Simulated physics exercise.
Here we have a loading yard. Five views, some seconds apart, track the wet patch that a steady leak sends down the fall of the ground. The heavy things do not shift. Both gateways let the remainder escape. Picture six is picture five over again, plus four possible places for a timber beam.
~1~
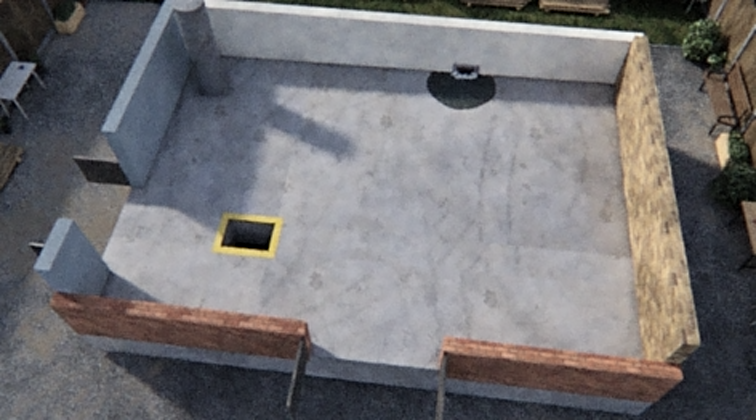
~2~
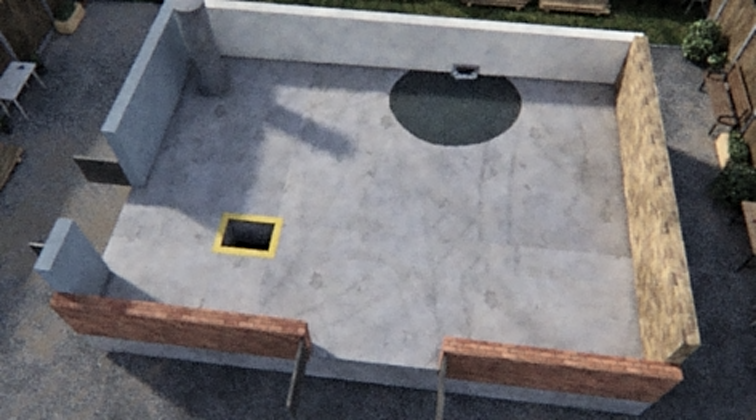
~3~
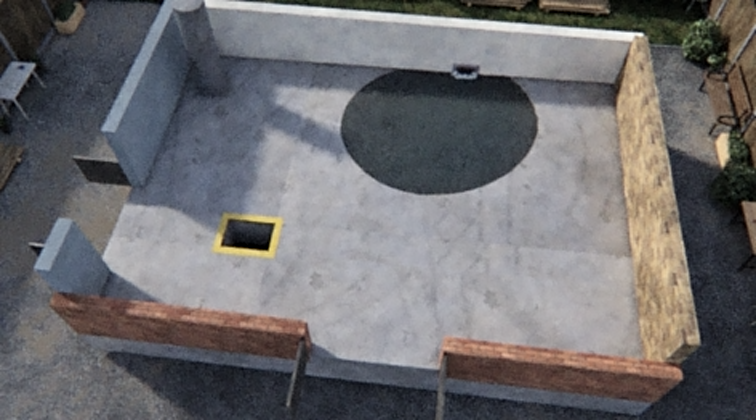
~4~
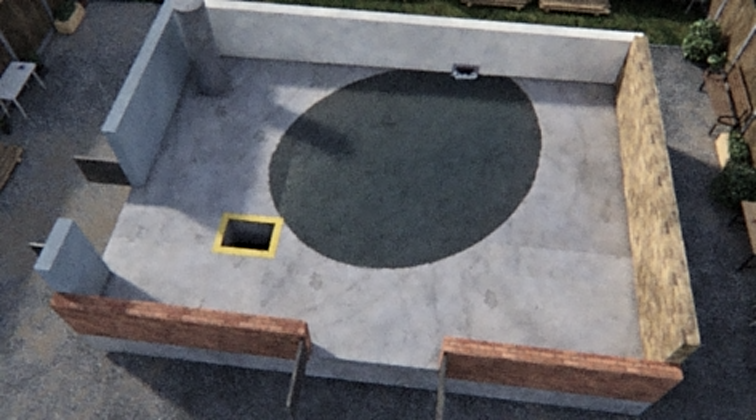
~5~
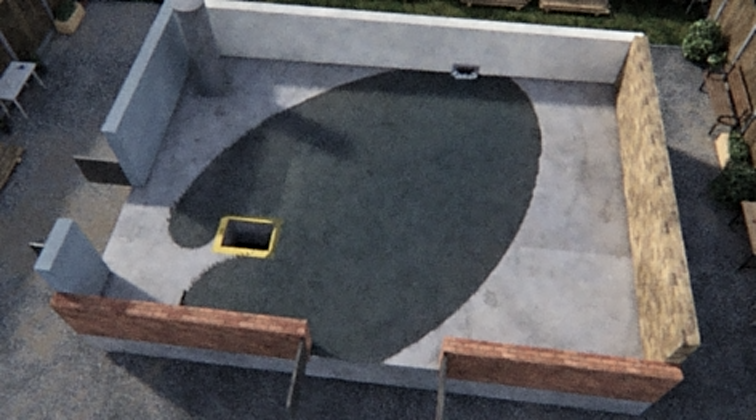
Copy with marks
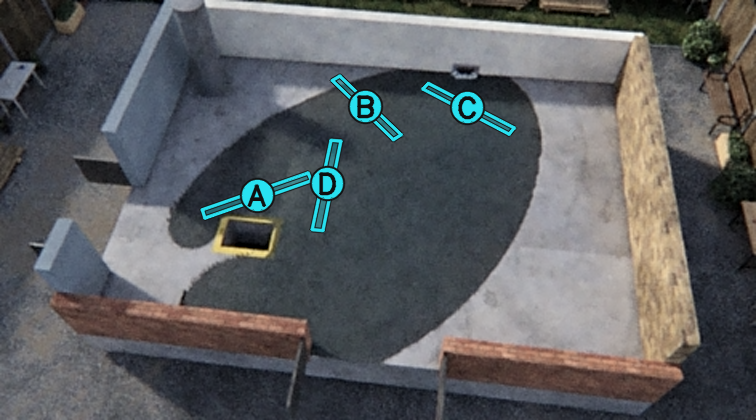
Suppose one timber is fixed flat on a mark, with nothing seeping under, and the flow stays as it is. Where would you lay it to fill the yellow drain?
The best place is A.
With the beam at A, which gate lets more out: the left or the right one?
The left one.
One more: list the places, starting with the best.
The order is A, B, C, D.
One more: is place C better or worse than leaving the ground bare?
It is worse.
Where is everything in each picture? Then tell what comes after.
Outfall at (465, 69); yellow drain at (248, 235); open gate at (128, 227); open gate at (375, 349); water covers 2 % of the ground and shows as far out as (459, 104); yellow drain still dry.
Water covers 8 % of the ground and shows as far out as (412, 130); yellow drain still dry.
Water covers 17 % of the ground and shows as far out as (373, 173); yellow drain still dry.
Water covers 33 % of the ground and shows as far out as (300, 234); yellow drain still dry.
Water covers 51 % of the ground and shows as far out as (207, 292); yellow drain taking water.
On the marked copy, A from (203, 213) to (309, 176); B from (336, 78) to (397, 137); C from (425, 86) to (511, 131); D from (317, 230) to (335, 140).
If A is chosen, about 17 % of the stream runs into the yellow drain, about 82 % out by the gates.
If B is chosen, about 11 % of the stream runs into the yellow drain, about 88 % out by the gates.
If C is chosen, about 8 % of the stream runs into the yellow drain, about 90 % out by the gates.
If D is chosen, about 3 % of the stream runs into the yellow drain, about 97 % out by the gates.
